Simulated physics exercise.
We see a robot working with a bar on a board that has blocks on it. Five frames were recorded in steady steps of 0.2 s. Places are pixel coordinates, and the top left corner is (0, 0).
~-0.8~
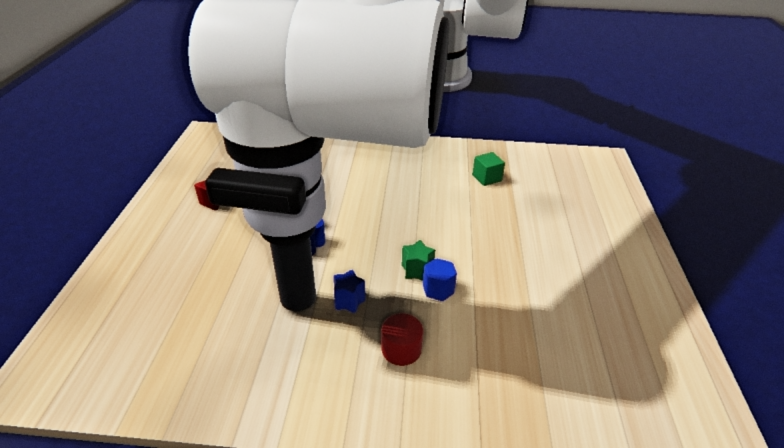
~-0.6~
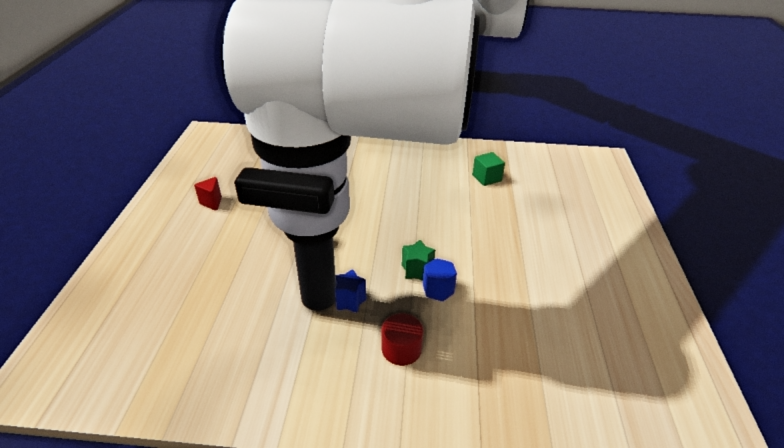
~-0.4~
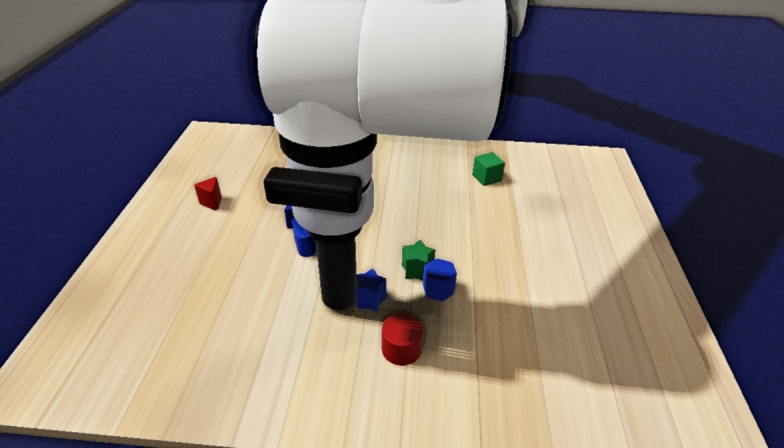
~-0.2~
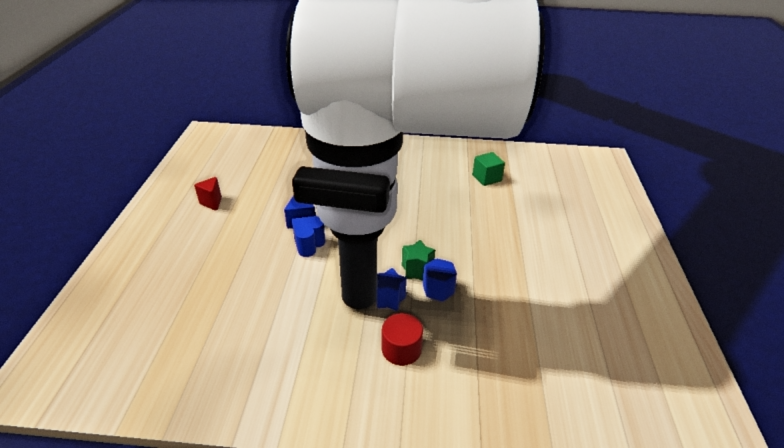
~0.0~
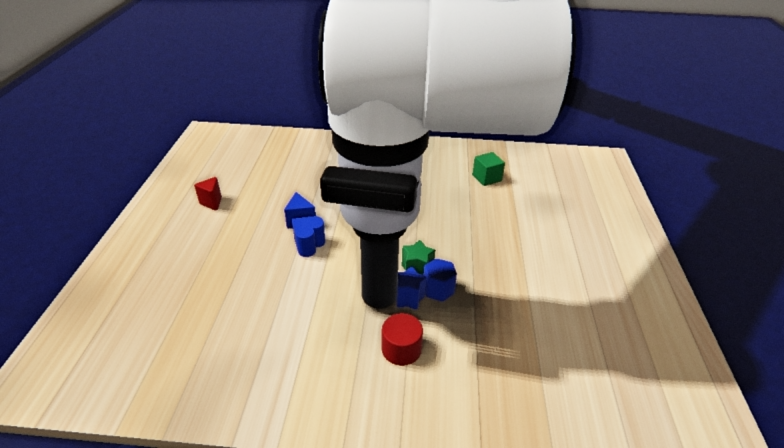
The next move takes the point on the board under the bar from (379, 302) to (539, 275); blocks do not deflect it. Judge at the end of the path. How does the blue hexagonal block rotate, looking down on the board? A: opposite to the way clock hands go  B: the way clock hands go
That would be A.
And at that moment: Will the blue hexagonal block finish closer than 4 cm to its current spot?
No, I don't think so.
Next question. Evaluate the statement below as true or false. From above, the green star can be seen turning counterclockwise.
That is true.
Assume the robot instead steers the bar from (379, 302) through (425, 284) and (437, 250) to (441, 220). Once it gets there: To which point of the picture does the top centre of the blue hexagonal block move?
Its top centre lands on (489, 261).
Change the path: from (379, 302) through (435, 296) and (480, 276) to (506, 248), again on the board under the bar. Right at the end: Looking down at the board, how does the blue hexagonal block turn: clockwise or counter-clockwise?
That block twists counter-clockwise.
On the path given first. One third of the way, bar at (435, 285); blue star at (467, 272), turned 10° clockwise; green star at (421, 249), turned 20° anticlockwise; blue hexagonal block at (489, 260), turned 35° anticlockwise.
Two thirds of the way, bar at (489, 276); blue star at (522, 264), turned 15° clockwise; green star at (422, 249), turned 25° anticlockwise; blue hexagonal block at (542, 253), turned 35° anticlockwise.
At the end, bar at (541, 269); red circle not moved; blue star at (575, 259), turned 20° clockwise; green star at (422, 249), turned 25° anticlockwise; blue hexagonal block at (593, 246), turned 50° anticlockwise.
